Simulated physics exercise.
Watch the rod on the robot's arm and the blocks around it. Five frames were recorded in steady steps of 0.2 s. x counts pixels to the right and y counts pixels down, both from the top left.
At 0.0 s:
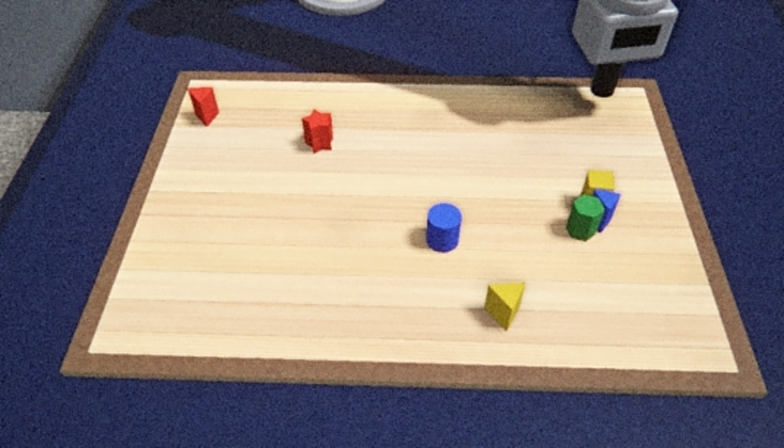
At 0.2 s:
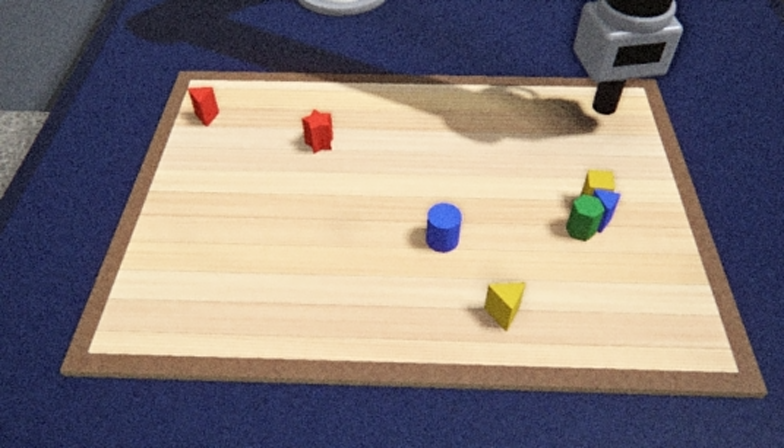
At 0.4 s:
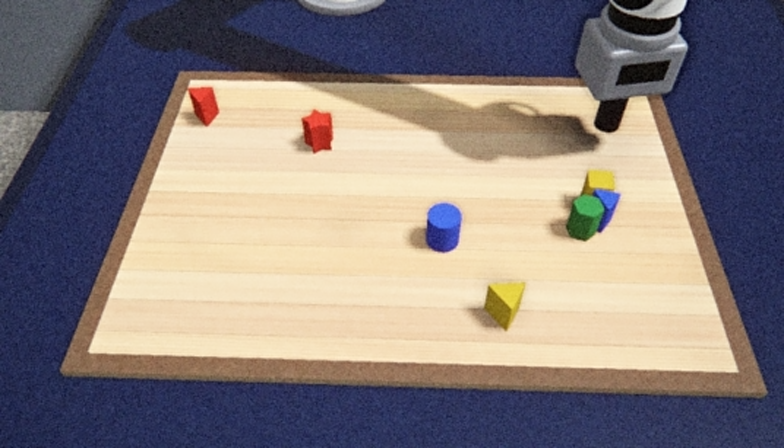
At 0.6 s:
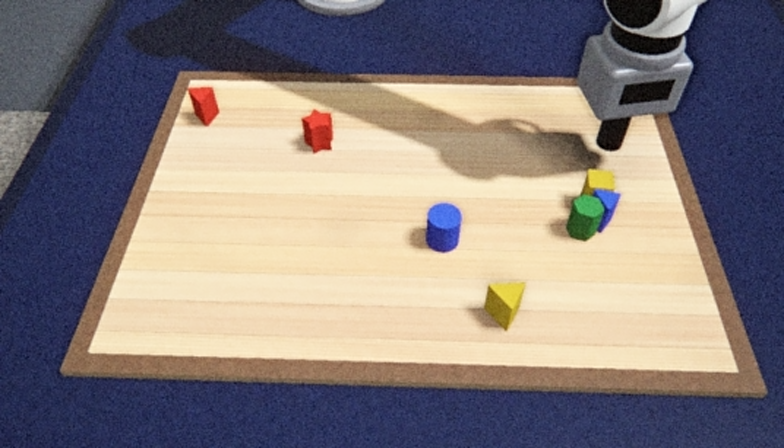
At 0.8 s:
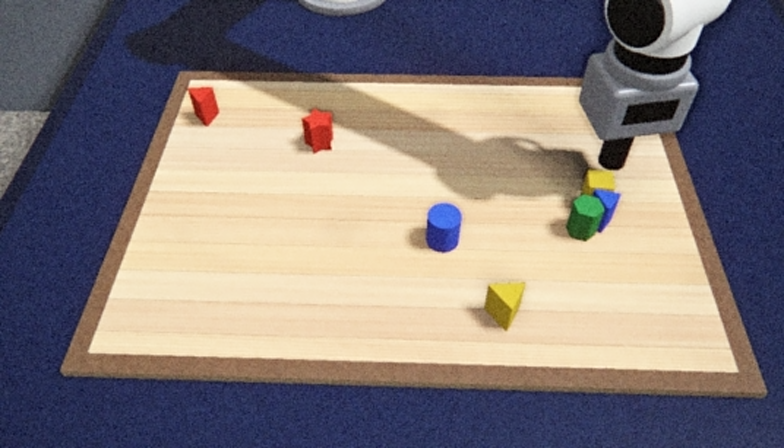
The clip opens on a wooden board with scattered red, blue, yellow and green blocks, a robot arm's dark rod near the upper right edge. The arm moves the rod steadily down the board toward the viewer, ending just above the clustered yellow, blue and green blocks, while every block stays still.
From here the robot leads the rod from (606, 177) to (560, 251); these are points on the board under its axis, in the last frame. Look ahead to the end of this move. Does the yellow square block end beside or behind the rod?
Going by the path, no.
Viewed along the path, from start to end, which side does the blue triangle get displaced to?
Facing the way the path runs, start to end, you'll find the blue triangle has shifted left.
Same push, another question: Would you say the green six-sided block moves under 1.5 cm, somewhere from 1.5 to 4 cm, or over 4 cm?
Ends over 4 cm away.
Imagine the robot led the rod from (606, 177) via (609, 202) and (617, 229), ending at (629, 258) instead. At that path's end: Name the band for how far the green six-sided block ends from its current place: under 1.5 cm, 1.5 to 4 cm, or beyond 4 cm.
Net shift: 1.5 to 4 cm.
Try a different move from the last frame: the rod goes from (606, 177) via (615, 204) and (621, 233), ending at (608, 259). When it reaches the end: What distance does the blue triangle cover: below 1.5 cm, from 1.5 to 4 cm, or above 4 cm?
The block shifts more than 4 cm.
What follows on the original path. One third of the way, rod at (596, 185); green six-sided block at (586, 215), turned 30° clockwise; yellow square block at (597, 195); blue triangle at (611, 211), turned 20° anticlockwise.
Two thirds of the way, rod at (581, 210); green six-sided block at (571, 240); yellow square block at (580, 220); blue triangle at (607, 230), turned 70° anticlockwise.
At the end, rod at (565, 236); green six-sided block at (559, 269); yellow square block at (564, 247); blue triangle at (607, 230), turned 70° anticlockwise.
